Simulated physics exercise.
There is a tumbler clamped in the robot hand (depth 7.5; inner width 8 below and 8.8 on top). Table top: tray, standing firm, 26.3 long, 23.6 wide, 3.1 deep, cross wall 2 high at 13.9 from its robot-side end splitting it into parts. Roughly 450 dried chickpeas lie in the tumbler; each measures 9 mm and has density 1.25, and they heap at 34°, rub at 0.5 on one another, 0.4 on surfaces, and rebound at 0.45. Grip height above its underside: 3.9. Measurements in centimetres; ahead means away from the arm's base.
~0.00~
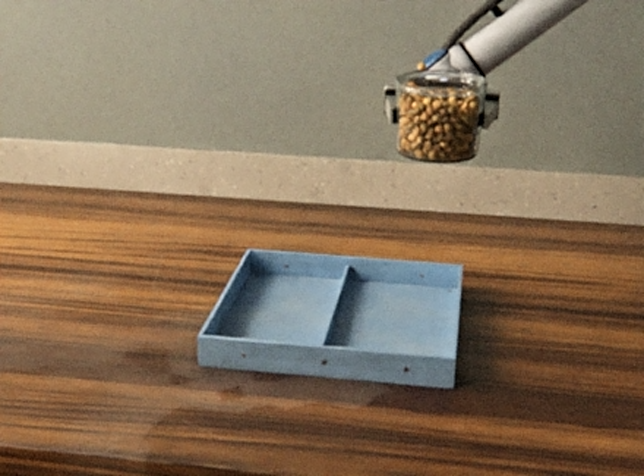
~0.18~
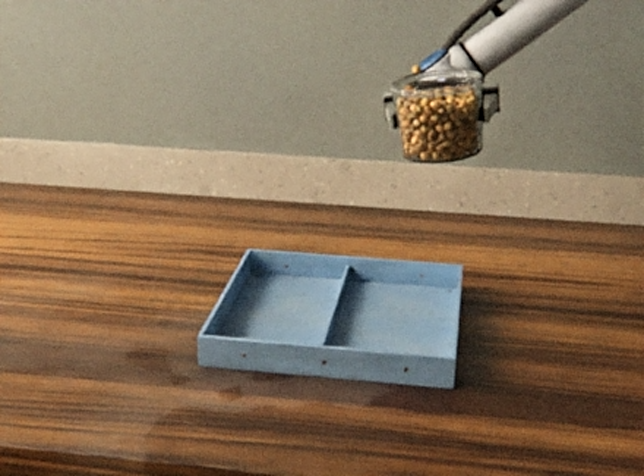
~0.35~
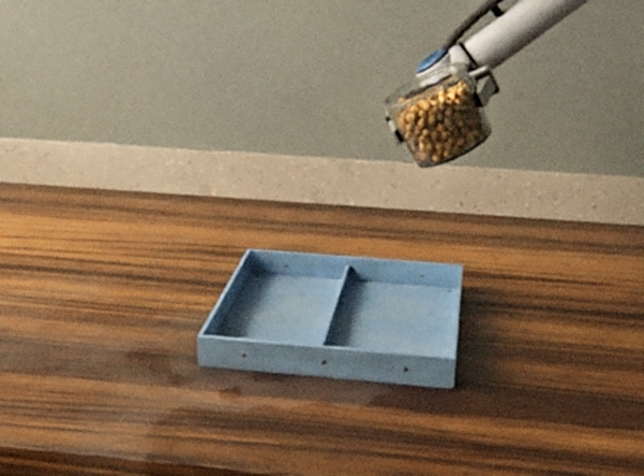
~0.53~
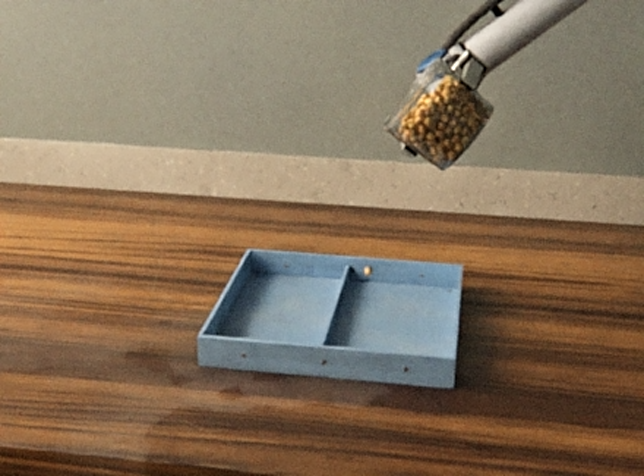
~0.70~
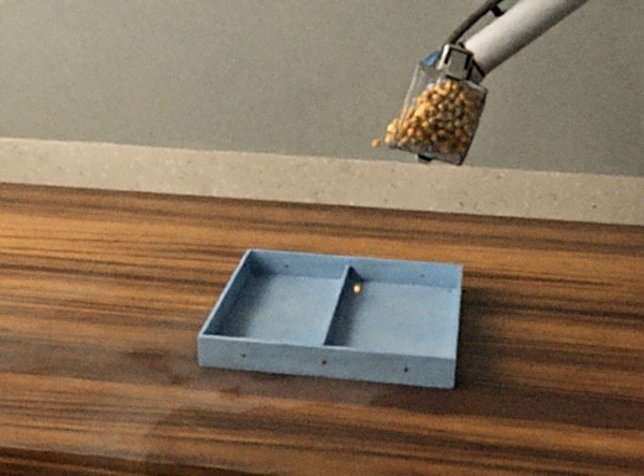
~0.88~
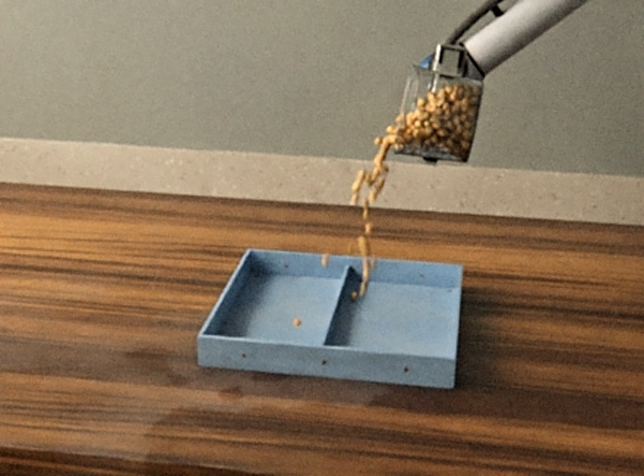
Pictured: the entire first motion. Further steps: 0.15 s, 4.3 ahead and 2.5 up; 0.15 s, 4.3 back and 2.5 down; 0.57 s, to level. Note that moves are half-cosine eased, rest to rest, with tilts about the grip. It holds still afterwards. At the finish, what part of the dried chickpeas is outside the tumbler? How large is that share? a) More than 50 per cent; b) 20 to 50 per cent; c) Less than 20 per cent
The answer is a.
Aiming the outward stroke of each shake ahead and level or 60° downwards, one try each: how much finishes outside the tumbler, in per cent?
It comes to around 65 per cent on the first try and around 30 per cent on the second.
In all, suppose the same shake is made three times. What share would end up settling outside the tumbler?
Roughly 95 in a hundred.
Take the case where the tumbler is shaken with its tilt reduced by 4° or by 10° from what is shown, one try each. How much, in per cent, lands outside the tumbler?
Estimates, in order: 65 % and 50 %.
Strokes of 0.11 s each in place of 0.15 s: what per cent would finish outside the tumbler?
In that case about 100 in a hundred.
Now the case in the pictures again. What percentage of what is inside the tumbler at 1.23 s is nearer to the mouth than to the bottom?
About 60 percent.
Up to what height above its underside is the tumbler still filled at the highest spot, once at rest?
Around 4.5 cm up.
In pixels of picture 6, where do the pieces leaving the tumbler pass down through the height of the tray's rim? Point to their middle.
Roughly at (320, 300).
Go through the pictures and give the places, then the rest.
Tumbler middle at (439, 118), level; upper third of the load around (439, 104), from x 405 to 475, top at y 65; 451 in the tumbler, in the first frame.
Tumbler middle at (439, 118), tilted 8° forward; upper third of the load around (441, 104), from x 400 to 475, top at y 70, in the second frame.
Tumbler middle at (440, 117), tilted 28° forward; upper third of the load around (448, 104), from x 395 to 480, top at y 80; 450 in the tumbler, 1 in flight or on a rim, in the third frame.
Tumbler middle at (440, 117), tilted 54° forward; upper third of the load around (448, 102), from x 370 to 485, top at y 80; 450 in the tumbler, 1 in the robot-side part, in the fourth frame.
Tumbler middle at (440, 117), tilted 74° forward; upper third of the load around (450, 103), from x 360 to 480, top at y 85; 449 in the tumbler, 1 in the robot-side part, 1 in flight or on a rim, in the fifth frame.
Tumbler middle at (441, 117), tilted 82° forward; upper third of the load around (452, 107), from x 295 to 475, top at y 85; 416 in the tumbler, 4 in the robot-side part, 1 in the far-side part, 30 in flight or on a rim, in the sixth frame.
After 1.23 s, tilted 81° forward, highest piece 24 above the table; 133 in the tumbler, 75 in the far-side part, 30 in the robot-side part, 213 in flight or on a rim.
After 1.58 s, tilted 17° forward, highest piece 27 above the table; 209 in the far-side part, 120 in the tumbler, 117 in the robot-side part, 4 on the table or floor, 1 in flight or on a rim.
After 1.95 s, level, highest piece 26 above the table; 210 in the far-side part, 120 in the tumbler, 117 in the robot-side part, 4 on the table or floor.
After 3.00 s, level, highest piece 26 above the table; 210 in the far-side part, 120 in the tumbler, 117 in the robot-side part, 4 on the table or floor.
At rest, 210 in the far-side part, 120 in the tumbler, 117 in the robot-side part, 4 on the table or floor. That is 73 % outside the tumbler.
